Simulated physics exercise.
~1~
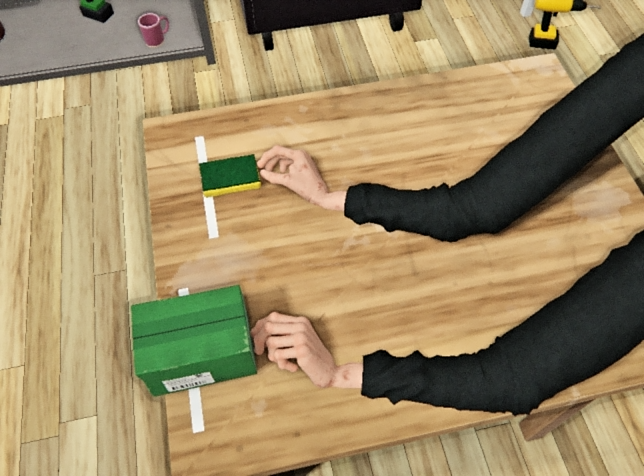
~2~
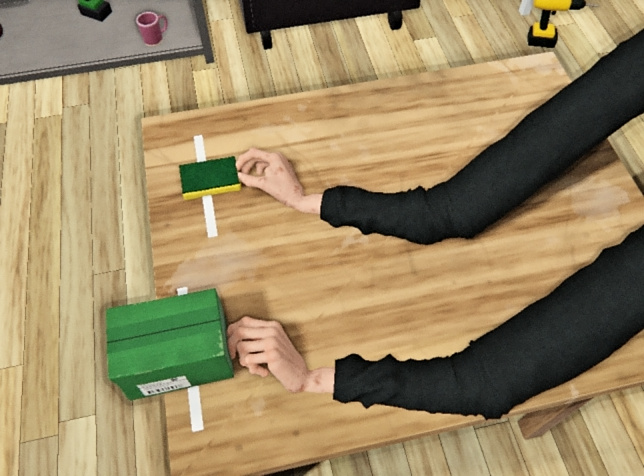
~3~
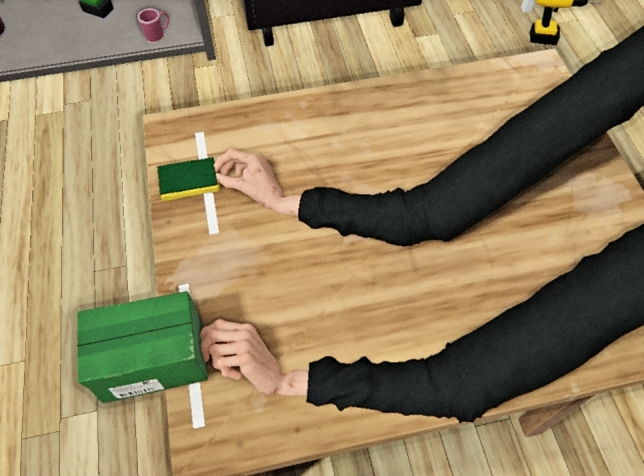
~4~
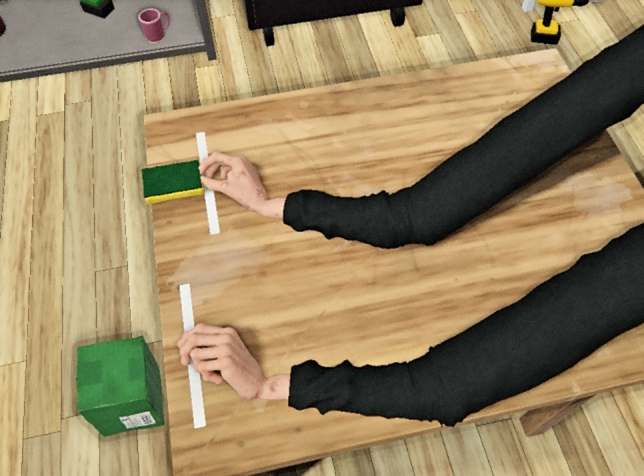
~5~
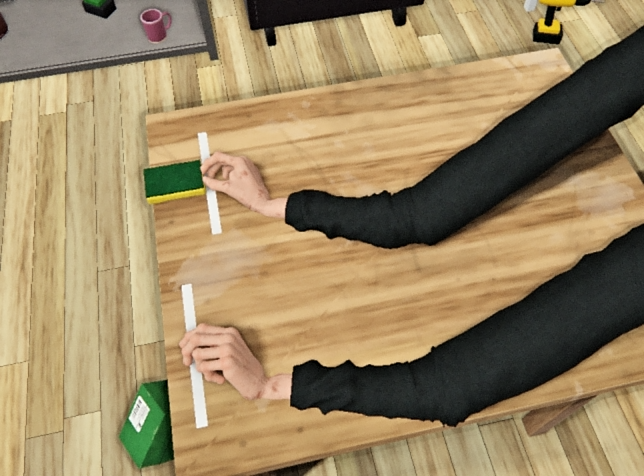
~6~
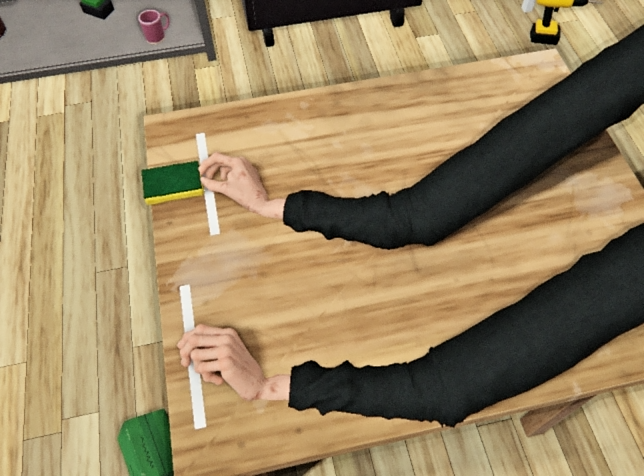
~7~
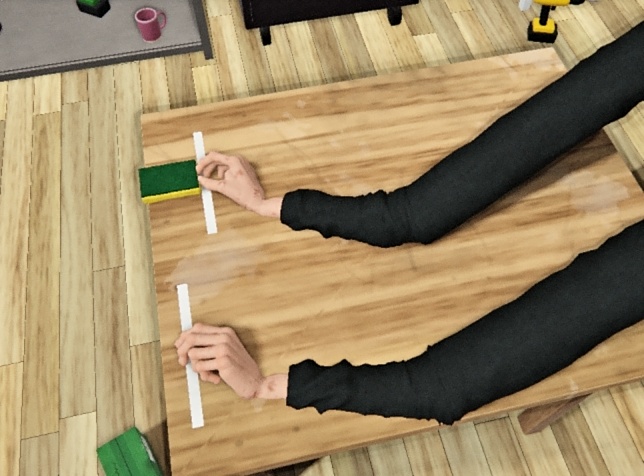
On a wooden table with two strips of white tape, a pair of hands slowly pushed a green box and a yellow and green sponge left toward the edge, until the box tumbled to the floor while the sponge stayed on the table.
